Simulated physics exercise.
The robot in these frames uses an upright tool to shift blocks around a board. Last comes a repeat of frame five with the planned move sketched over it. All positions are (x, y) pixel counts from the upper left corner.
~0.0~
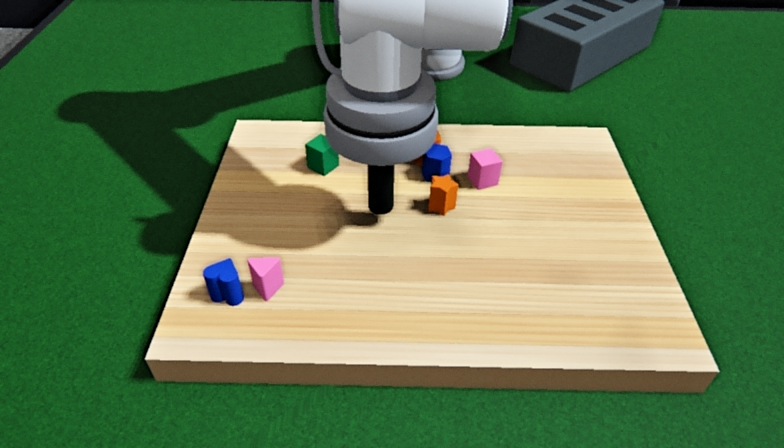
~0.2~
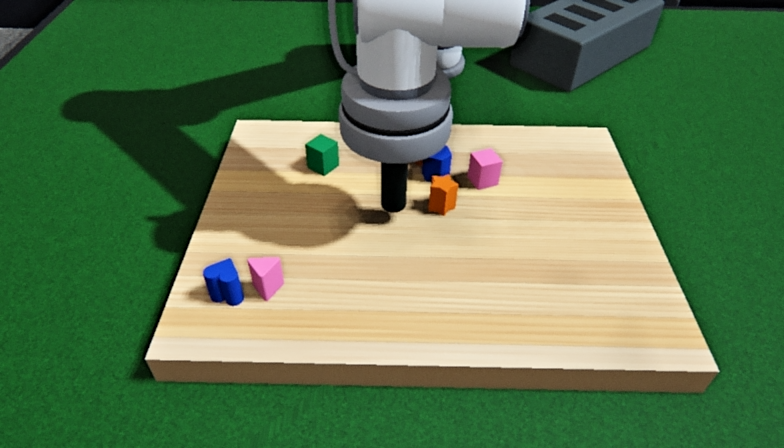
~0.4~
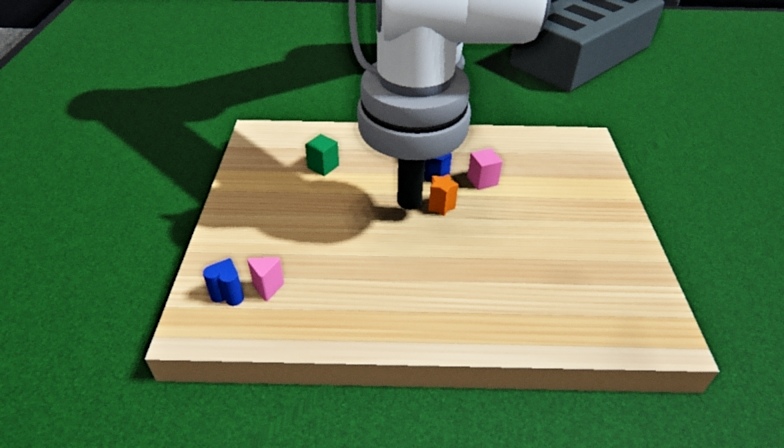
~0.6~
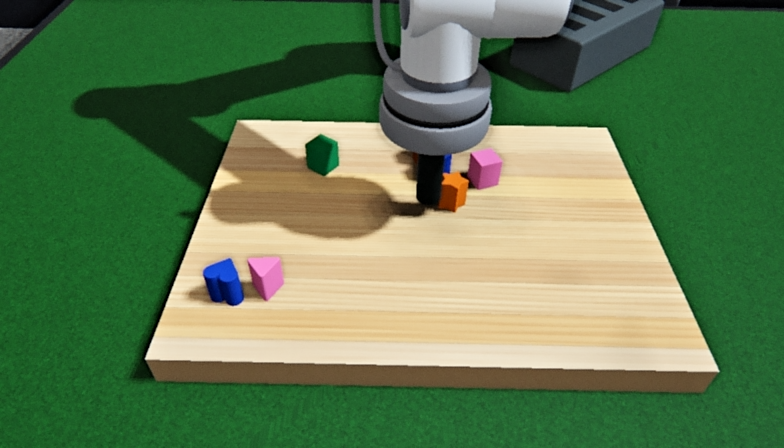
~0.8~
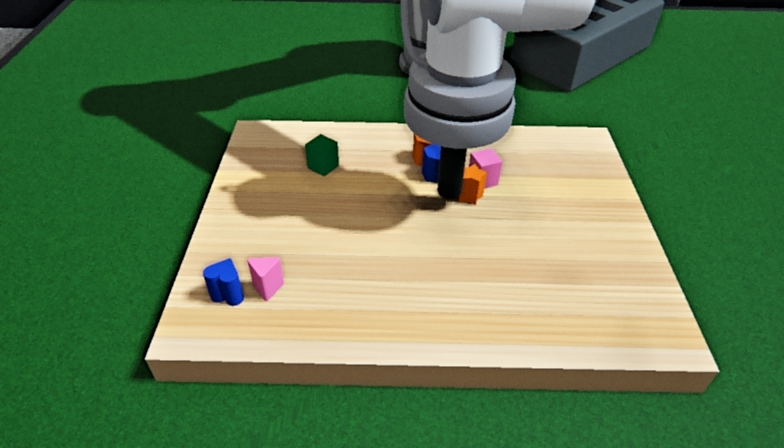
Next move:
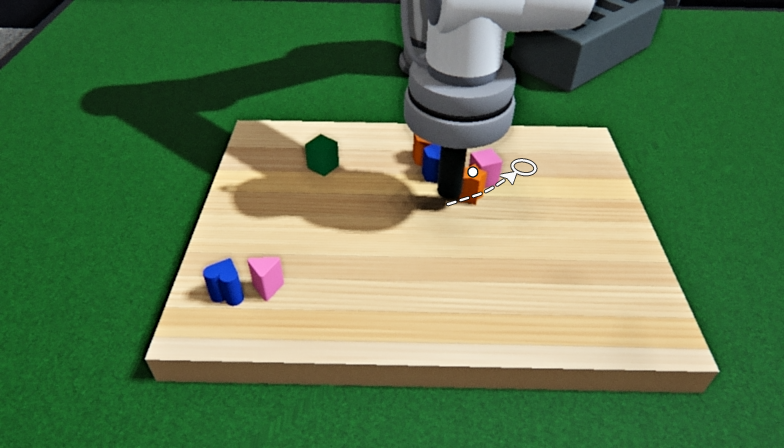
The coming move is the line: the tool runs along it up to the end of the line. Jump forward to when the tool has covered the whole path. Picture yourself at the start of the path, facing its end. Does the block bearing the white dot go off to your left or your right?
Right.
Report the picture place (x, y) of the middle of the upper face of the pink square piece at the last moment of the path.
At roughly (505, 136).
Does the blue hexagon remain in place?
I expect so.
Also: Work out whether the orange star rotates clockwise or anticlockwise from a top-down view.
From above, it looks like the orange star goes clockwise.
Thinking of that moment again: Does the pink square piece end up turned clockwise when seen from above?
My answer is no.
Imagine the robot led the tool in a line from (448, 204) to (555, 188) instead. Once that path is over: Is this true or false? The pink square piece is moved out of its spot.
That statement is accurate.
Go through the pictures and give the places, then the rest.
In the first picture, tool tip at (381, 207); block tops, blue hexagon at (438, 151); orange star at (444, 182); pink square piece at (487, 156).
In the second picture, tool at (394, 205); blocks unchanged.
In the third picture, tool at (410, 202); blocks unchanged.
In the fourth picture, tool at (428, 197); orange star at (454, 179).
In the fifth picture, tool at (449, 191); blue hexagon at (438, 151); orange star at (473, 172); pink square piece at (487, 156).
Path on the board, from (448, 204) over (492, 188) to (524, 167); the dot is on the orange star.
What follows on the original path. One third of the way, tool at (481, 181); orange star at (503, 165), turned 15° anticlockwise; pink square piece at (498, 149), turned 55° anticlockwise.
Two thirds of the way, tool at (506, 168); orange star at (530, 158); pink square piece at (503, 142), turned 80° anticlockwise.
At the end, tool at (527, 154); blue hexagon in place; orange star at (543, 155), turned 60° clockwise; pink square piece at (505, 136), turned 110° anticlockwise.
